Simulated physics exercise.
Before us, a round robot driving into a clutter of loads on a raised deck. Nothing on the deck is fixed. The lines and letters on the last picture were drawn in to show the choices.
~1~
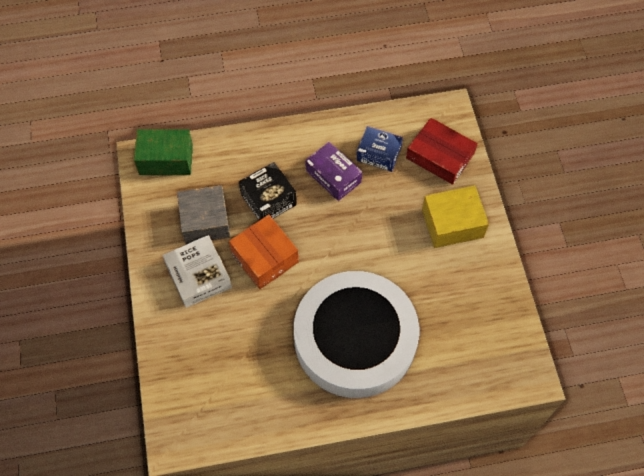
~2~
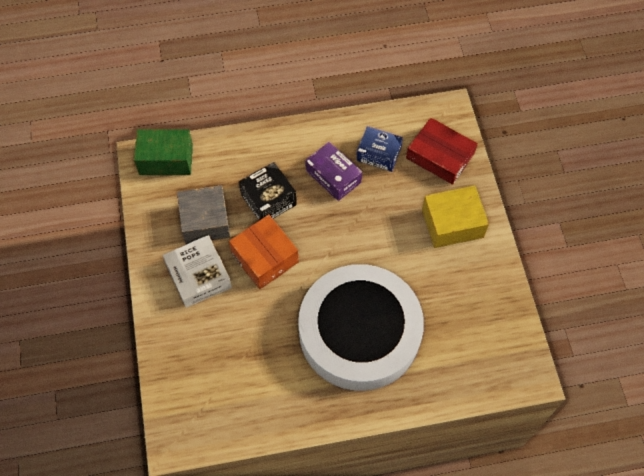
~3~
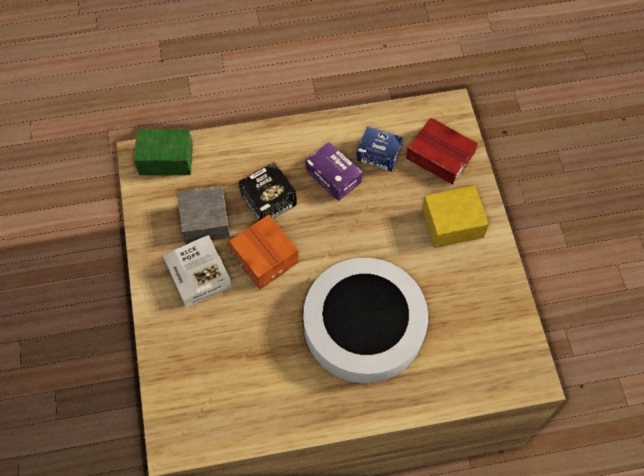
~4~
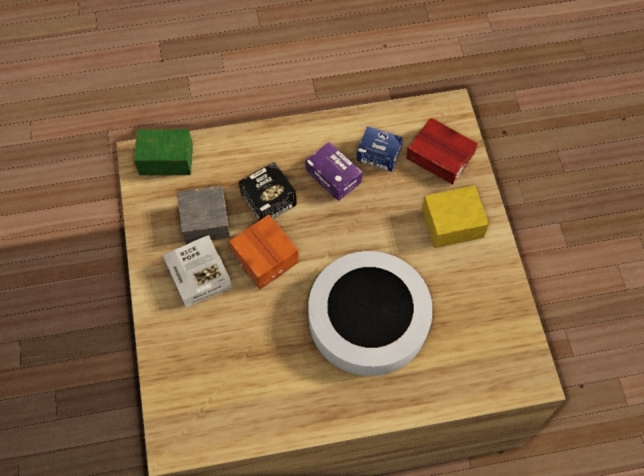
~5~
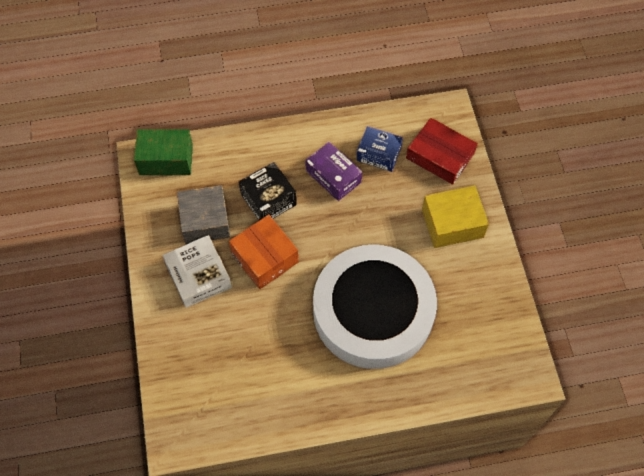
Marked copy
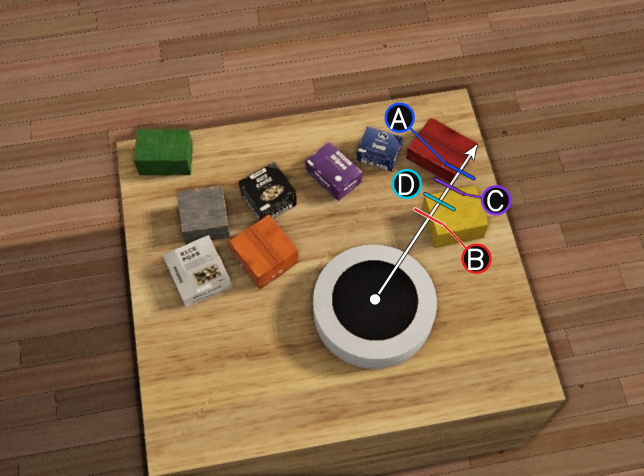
A round white robot with a black top slid slowly a short way up and to the right across a wooden deck, while the colorful boxes and crates around it stayed still.
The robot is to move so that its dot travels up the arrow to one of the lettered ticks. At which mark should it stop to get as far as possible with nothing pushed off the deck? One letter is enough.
No farther than B.
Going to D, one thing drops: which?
The yellow crate.
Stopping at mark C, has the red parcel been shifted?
Yes.
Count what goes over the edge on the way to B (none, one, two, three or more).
The count is none.
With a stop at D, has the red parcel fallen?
No.
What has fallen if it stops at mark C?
It is the yellow crate.
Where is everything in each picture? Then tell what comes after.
The first picture shows blue box (379, 149); purple box (334, 172); green crate (164, 152).
The second picture shows robot (361, 326); orange box (264, 252).
The third picture shows robot (365, 319); yellow crate (454, 216).
The fourth picture shows robot (369, 312); black box (268, 193).
The fifth picture shows robot (374, 306); blue box (379, 149); purple box (334, 172); green crate (164, 152).
On the marked copy, A at (460, 171); B at (429, 217); C at (450, 186); D at (440, 202); the arrow from (375, 299) to (477, 146); the white dot at (375, 299).
Taking B. A third of the way, robot (395, 274); green crate (164, 153); red parcel (441, 151).
Two thirds of the way, robot (414, 244); yellow crate (477, 192); green crate (164, 153).
When it is over, robot (427, 225); yellow crate (490, 180); green crate (164, 153); nothing has fallen.
As for the rest, A drops the yellow crate; C drops the yellow crate; D drops the yellow crate.
